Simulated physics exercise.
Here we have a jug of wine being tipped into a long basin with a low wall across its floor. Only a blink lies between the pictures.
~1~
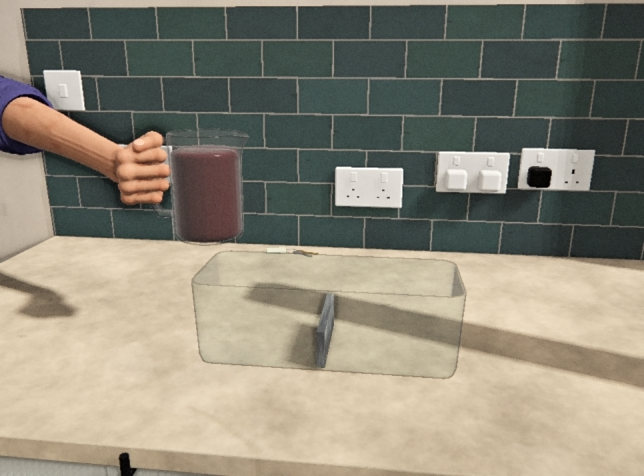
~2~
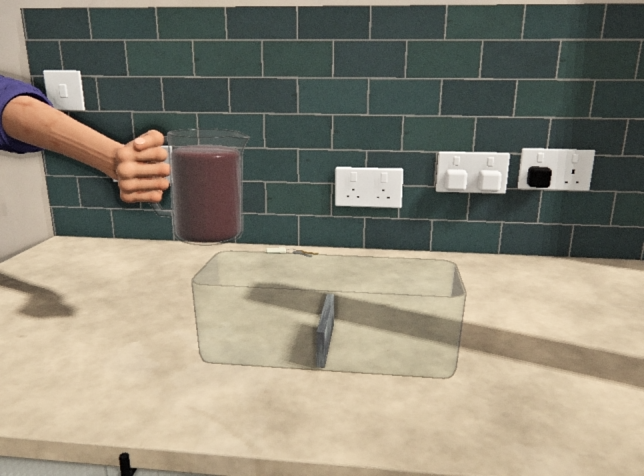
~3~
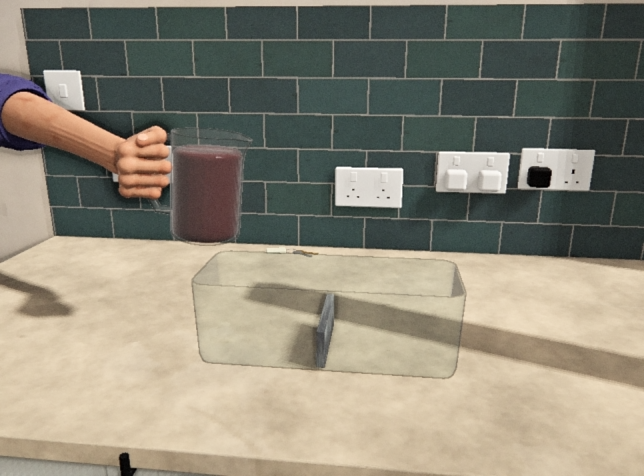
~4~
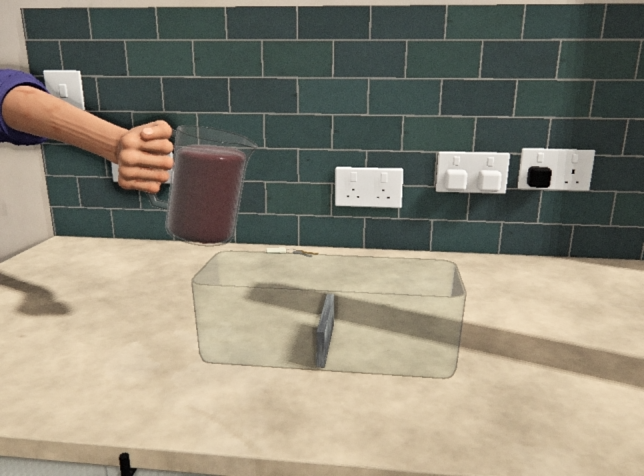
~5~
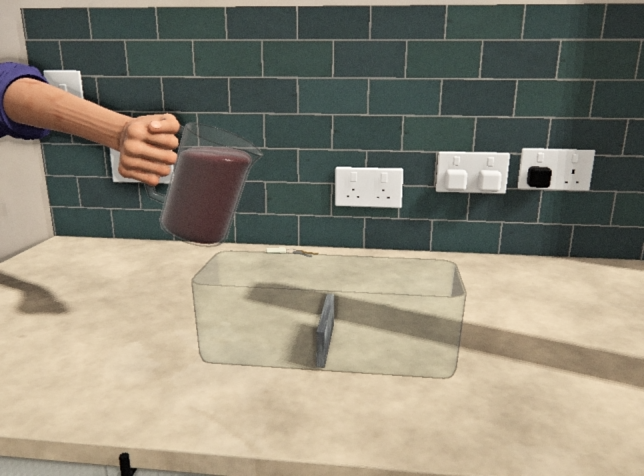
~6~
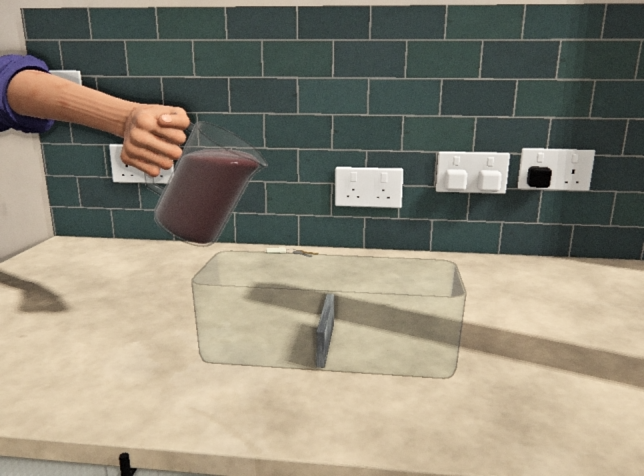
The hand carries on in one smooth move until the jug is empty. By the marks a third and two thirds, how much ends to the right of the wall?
It comes to not even a third.
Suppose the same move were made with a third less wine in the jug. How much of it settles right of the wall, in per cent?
About 15 per cent.
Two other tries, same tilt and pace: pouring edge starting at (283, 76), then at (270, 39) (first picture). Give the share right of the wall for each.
In turn 95 and 90 in a hundred.
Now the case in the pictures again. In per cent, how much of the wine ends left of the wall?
It comes to 75 per cent or so.
A moment on, the jug is tipped on its side and 77 per cent is still to pour, 7 is left of the wall and 1 right of it.
Next, the jug is tipped on its side and 41 per cent is still to pour, 36 is left of the wall and 6 right of it.
Then the jug is tipped on its side and 18 per cent is still to pour, 54 is left of the wall and 21 right of it.
Later the jug is tipped on its side and 8 per cent is still to pour, 66 is left of the wall and 22 right of it.
At rest 75 per cent lies left of the wall, 23 right of it and 1 outside.
